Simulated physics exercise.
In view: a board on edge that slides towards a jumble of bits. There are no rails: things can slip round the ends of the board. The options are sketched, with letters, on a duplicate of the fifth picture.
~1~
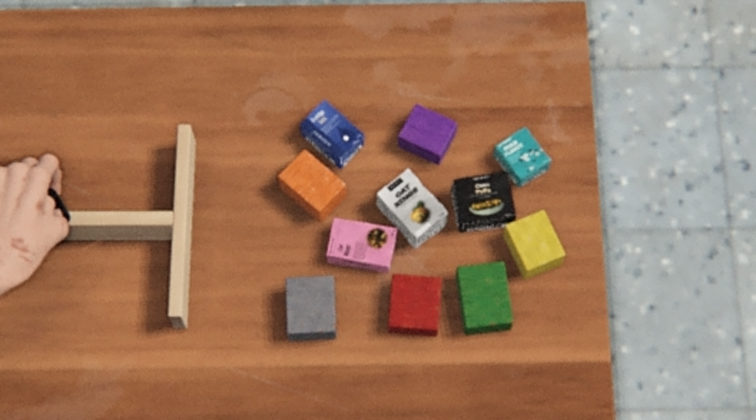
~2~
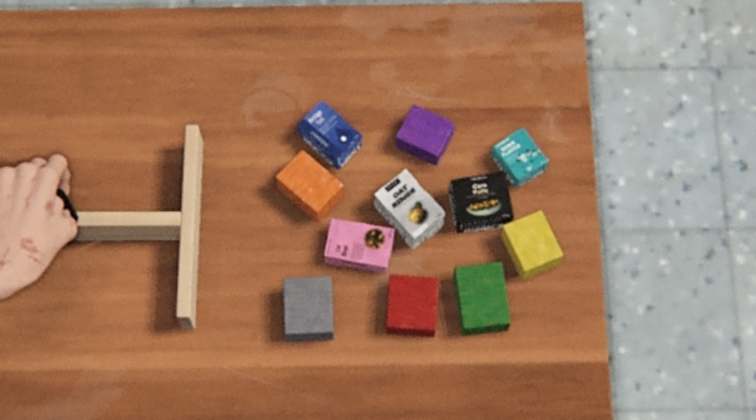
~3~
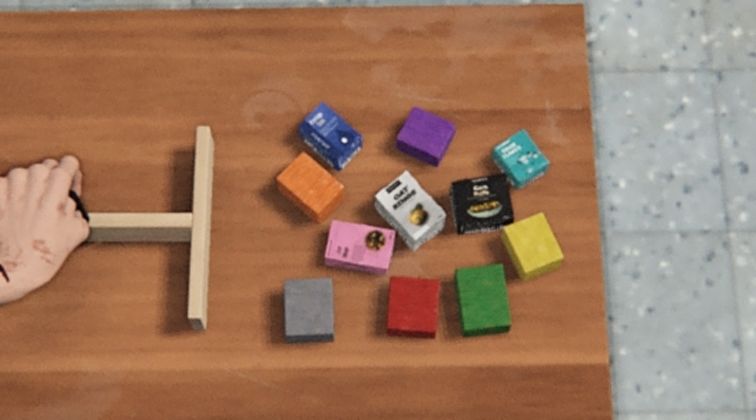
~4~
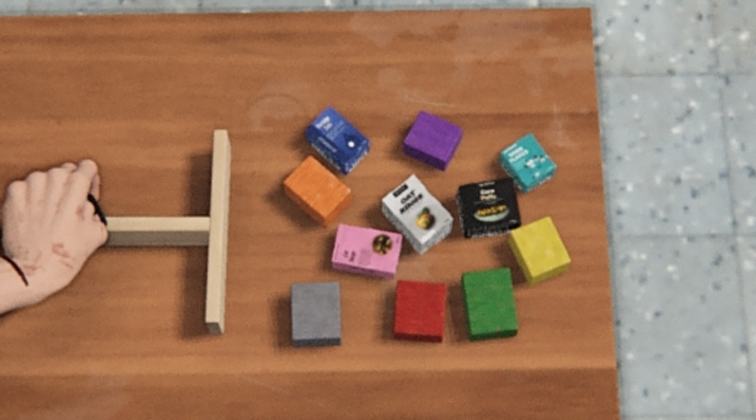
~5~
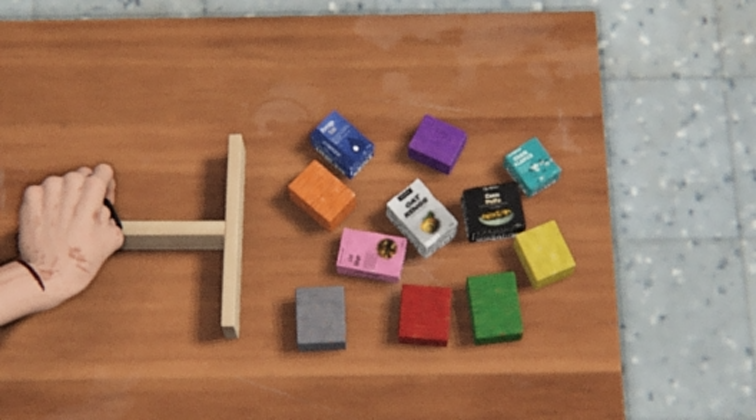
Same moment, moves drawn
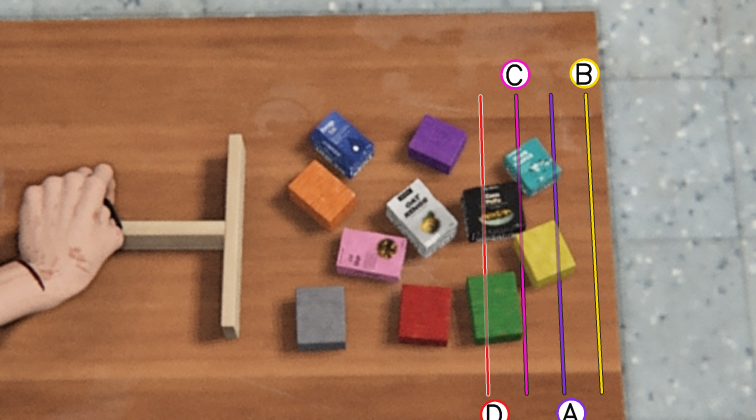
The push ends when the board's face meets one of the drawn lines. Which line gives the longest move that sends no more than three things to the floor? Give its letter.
Stop at C.
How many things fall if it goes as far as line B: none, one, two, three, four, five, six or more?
In all, six or more.
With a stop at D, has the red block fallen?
No.
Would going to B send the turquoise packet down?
Yes.
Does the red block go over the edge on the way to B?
Yes.
On the marked copy, A at (557, 238); B at (594, 238); C at (521, 239); D at (484, 239).
Taking C. A third of the way, board (335, 226); blue packet (358, 134); grey block (366, 319).
Two thirds of the way, board (440, 224); black packet (564, 191); green block (570, 318).
When it is over, board (519, 223); black packet over the edge; green block over the edge; three fallen.
As for the rest, A drops five; B drops nine; D is within the limit but short.
